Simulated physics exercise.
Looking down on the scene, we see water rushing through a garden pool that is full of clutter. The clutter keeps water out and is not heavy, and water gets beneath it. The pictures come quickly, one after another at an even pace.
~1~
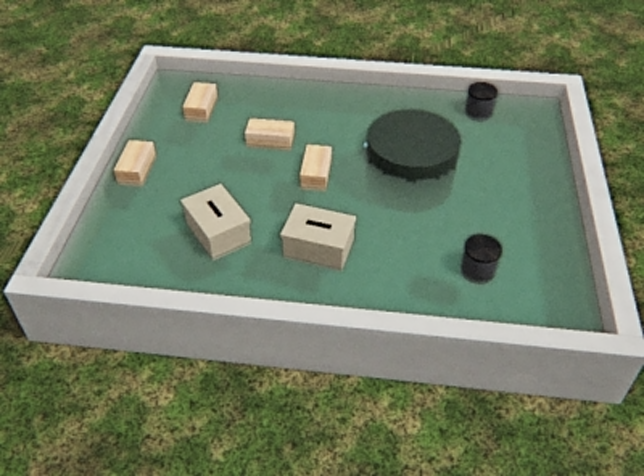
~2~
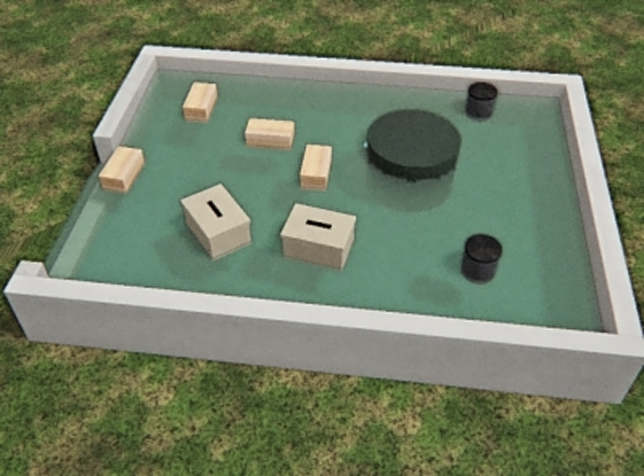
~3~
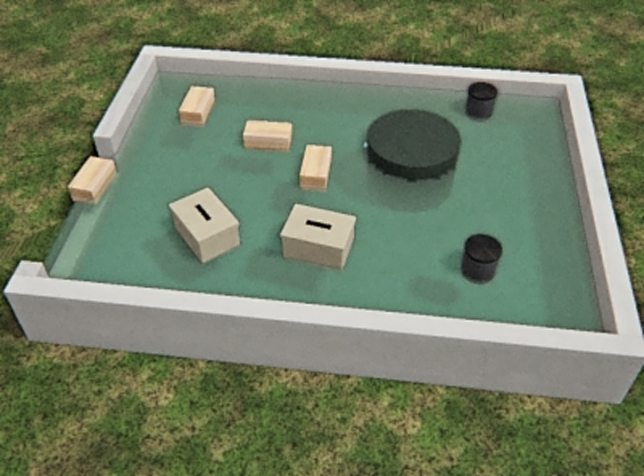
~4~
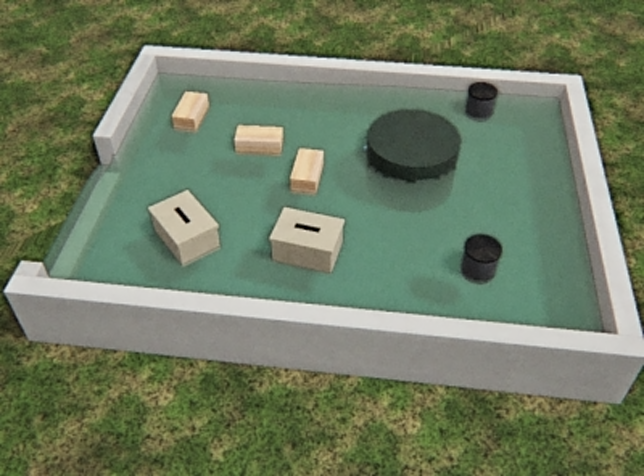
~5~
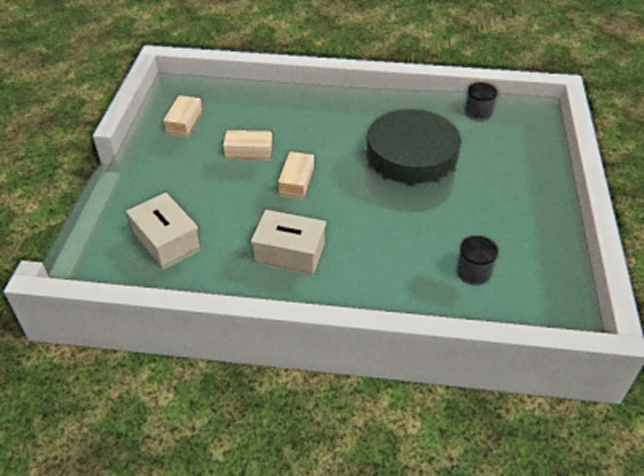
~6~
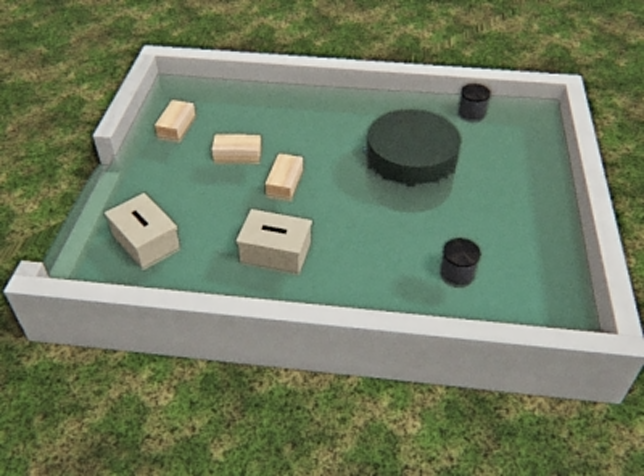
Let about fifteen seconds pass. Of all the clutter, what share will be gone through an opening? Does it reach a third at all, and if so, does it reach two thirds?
I expect the portion to fall at two thirds or beyond.
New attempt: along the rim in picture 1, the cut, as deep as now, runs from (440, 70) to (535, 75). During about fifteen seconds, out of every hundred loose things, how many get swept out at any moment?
Estimate: Close to 20 per cent.
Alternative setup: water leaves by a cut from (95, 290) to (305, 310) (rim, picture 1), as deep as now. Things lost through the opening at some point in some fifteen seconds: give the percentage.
60 per cent or so.
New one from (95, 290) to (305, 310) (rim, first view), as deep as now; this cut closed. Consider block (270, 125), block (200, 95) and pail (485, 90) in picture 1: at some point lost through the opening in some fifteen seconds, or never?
First one held back, second held back, third held back.
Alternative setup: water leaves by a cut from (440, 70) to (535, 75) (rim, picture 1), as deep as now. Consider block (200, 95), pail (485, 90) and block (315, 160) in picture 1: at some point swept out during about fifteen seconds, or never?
The three read no escape, escape and no escape, in that order.
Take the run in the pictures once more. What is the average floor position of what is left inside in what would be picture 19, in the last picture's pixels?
On the floor of the last picture, roughly (270, 228).
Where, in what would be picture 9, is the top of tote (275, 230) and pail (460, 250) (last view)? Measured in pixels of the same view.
Around (224, 229) and (434, 256).
A moment on, 1 of 8 are out; 7 afloat.
Next, 4 of 8 are out; 4 afloat.
Later, 6 of 8 are out; 2 afloat.
In the end, 6 of 8 are out; 2 afloat.
